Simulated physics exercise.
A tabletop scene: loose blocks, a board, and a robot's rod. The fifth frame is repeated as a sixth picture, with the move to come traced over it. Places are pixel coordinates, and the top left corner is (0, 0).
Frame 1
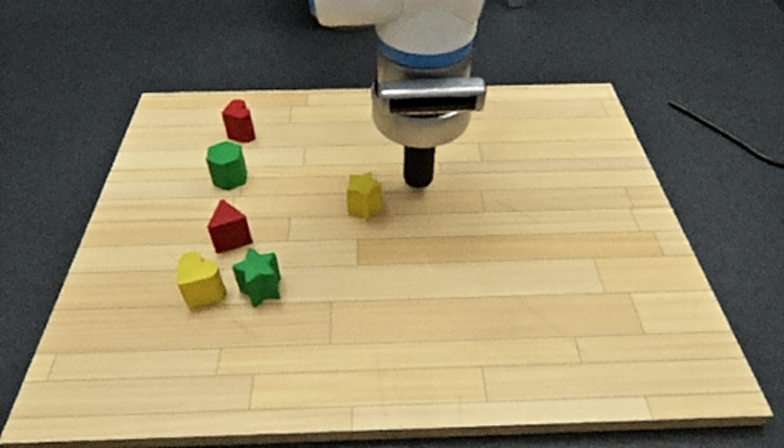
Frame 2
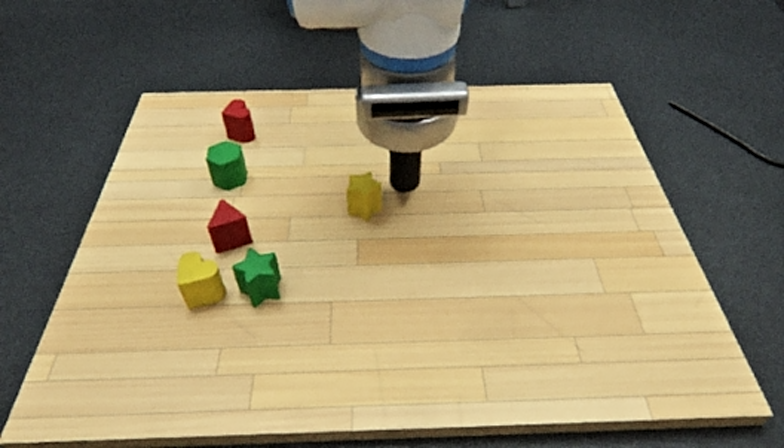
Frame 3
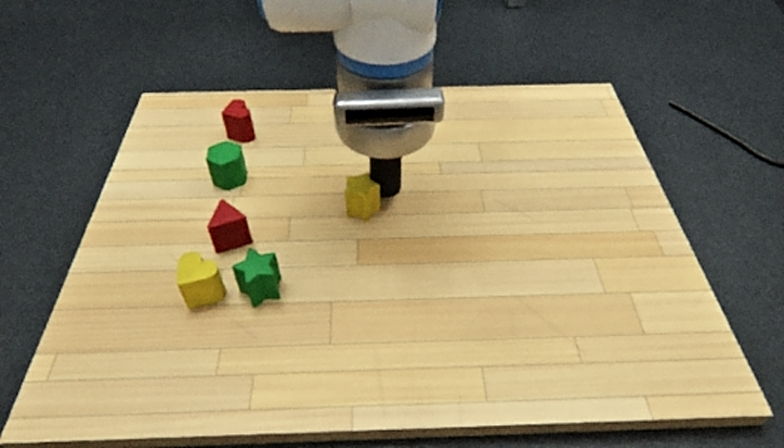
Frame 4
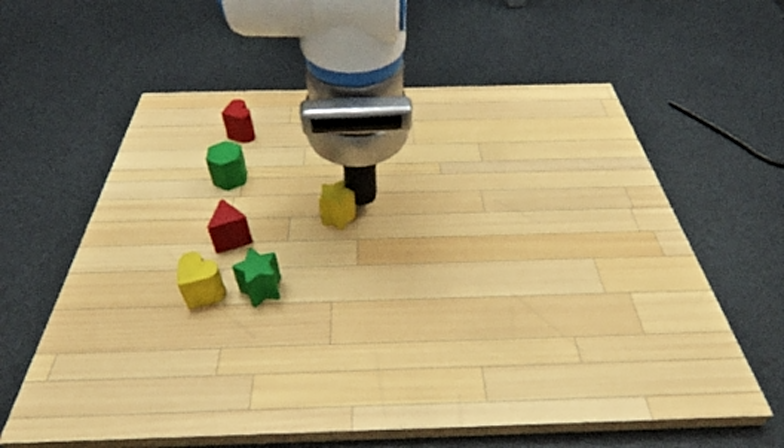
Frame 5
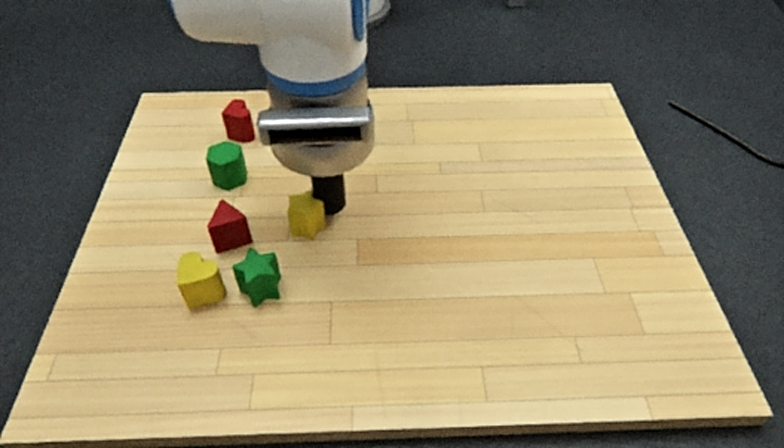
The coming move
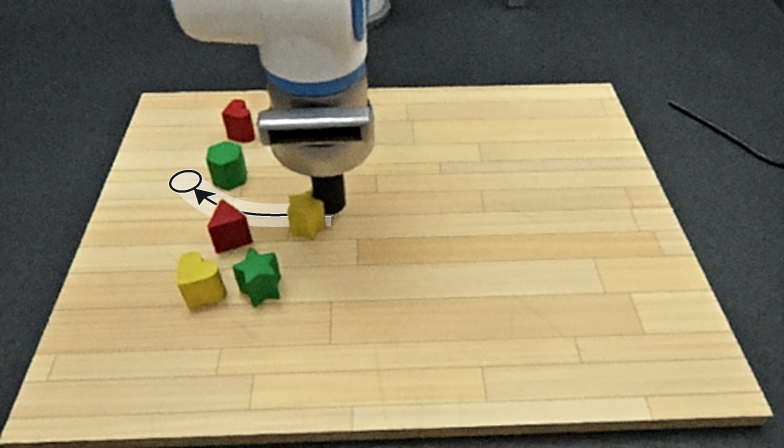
Robot arm's black rod moving left across a wooden board, meeting a yellow star block and pushing it left toward the viewer slightly.
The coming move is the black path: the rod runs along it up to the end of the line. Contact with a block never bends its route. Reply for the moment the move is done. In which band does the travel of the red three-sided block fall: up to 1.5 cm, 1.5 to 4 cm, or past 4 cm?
Short: Under 1.5 cm.
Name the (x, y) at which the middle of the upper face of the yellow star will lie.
It should be at (273, 211) by then.
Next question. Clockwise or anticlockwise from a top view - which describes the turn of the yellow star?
My answer: Anticlockwise.
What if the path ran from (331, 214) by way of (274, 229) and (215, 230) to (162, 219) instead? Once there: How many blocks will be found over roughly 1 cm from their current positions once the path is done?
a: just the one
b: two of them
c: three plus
I'll go with b - two of them.
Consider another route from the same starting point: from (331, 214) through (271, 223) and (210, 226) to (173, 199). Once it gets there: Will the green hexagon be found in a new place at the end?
No.
The drawn path runs from (331, 214) through (274, 215) and (221, 206) to (186, 181).
What follows on the original path. One third of the way, rod (272, 205); yellow star (273, 211), turned 60° anticlockwise.
Two thirds of the way, rod (217, 196); yellow star (273, 211), turned 65° anticlockwise.
At the end, rod (182, 172); red three-sided block not moved; yellow star (273, 211), turned 65° anticlockwise.
